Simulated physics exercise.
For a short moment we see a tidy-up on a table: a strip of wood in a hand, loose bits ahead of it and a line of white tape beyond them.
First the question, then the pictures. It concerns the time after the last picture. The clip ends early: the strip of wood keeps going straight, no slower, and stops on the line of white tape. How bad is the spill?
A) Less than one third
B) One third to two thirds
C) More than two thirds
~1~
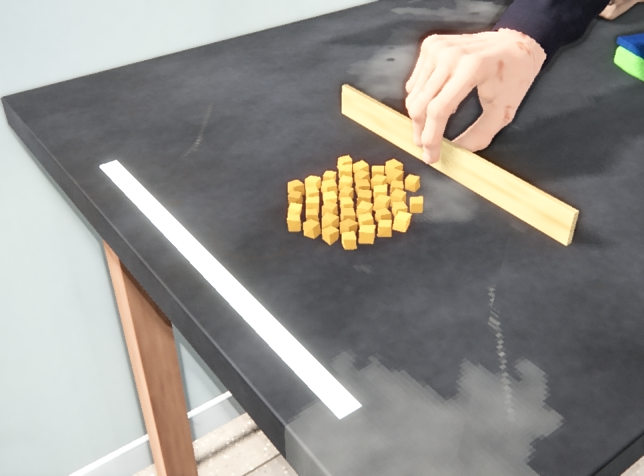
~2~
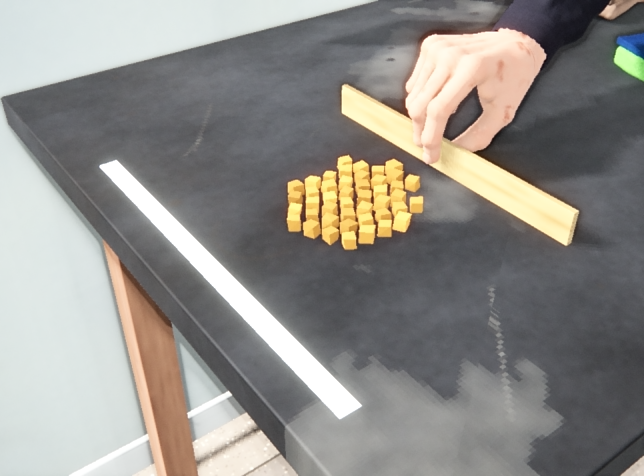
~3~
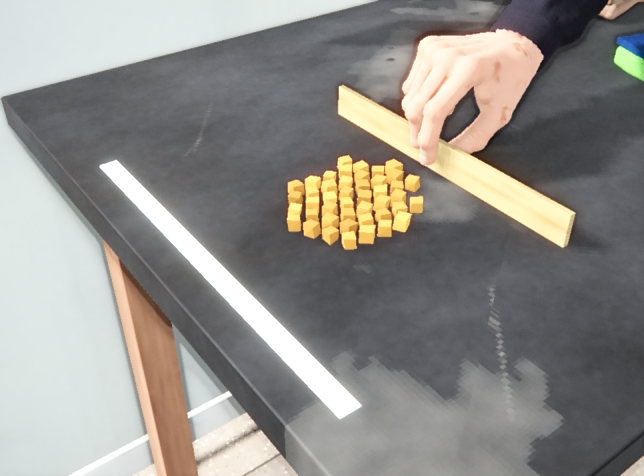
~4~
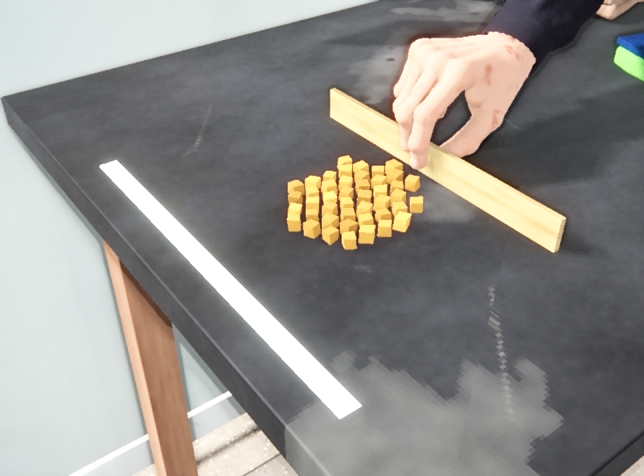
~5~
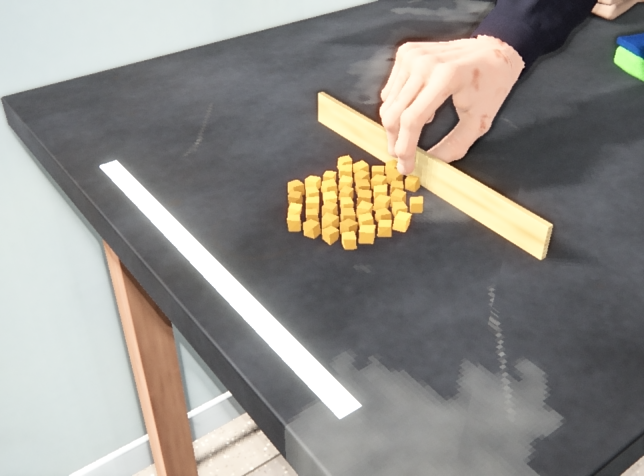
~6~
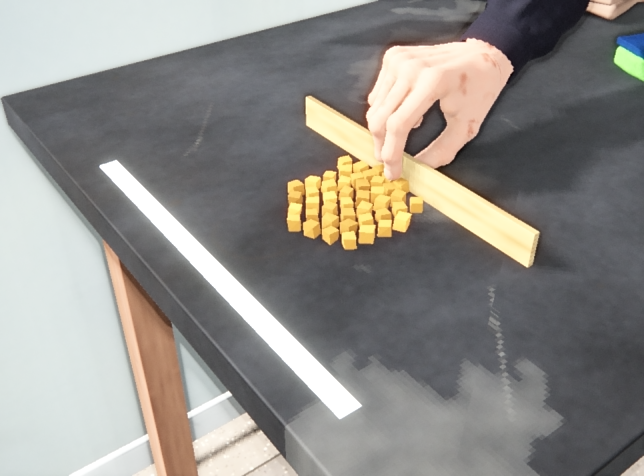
(B) One third to two thirds.
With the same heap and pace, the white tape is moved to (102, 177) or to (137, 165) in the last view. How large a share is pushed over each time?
It would be some 80 per cent the first time and some 20 per cent the second.
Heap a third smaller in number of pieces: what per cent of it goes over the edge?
Near 40 %.
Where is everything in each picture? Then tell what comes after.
The first picture shows strip of wood (553, 216), at rest; white tape (116, 172), about two fingers from the edge; edge at (164, 287); the heap (347, 205), croutons.
The second picture shows strip of wood (553, 216), at rest.
The third picture shows strip of wood (550, 218); the heap (347, 205).
The fourth picture shows strip of wood (541, 223).
The fifth picture shows strip of wood (528, 229); the heap (347, 205).
The sixth picture shows strip of wood (514, 236); white tape (116, 172); edge at (164, 287); the heap (362, 199), about a tenth pushed along.
Just after the last frame, strip of wood still moving, near (305, 195); heap all on the table, its front near (242, 254).
A moment on, strip of wood stopped at the white tape; heap roughly a third over the edge.
Further on, strip of wood stopped at the white tape; heap roughly half over the edge.
When it is over, strip of wood stopped at the white tape; heap roughly half over the edge.
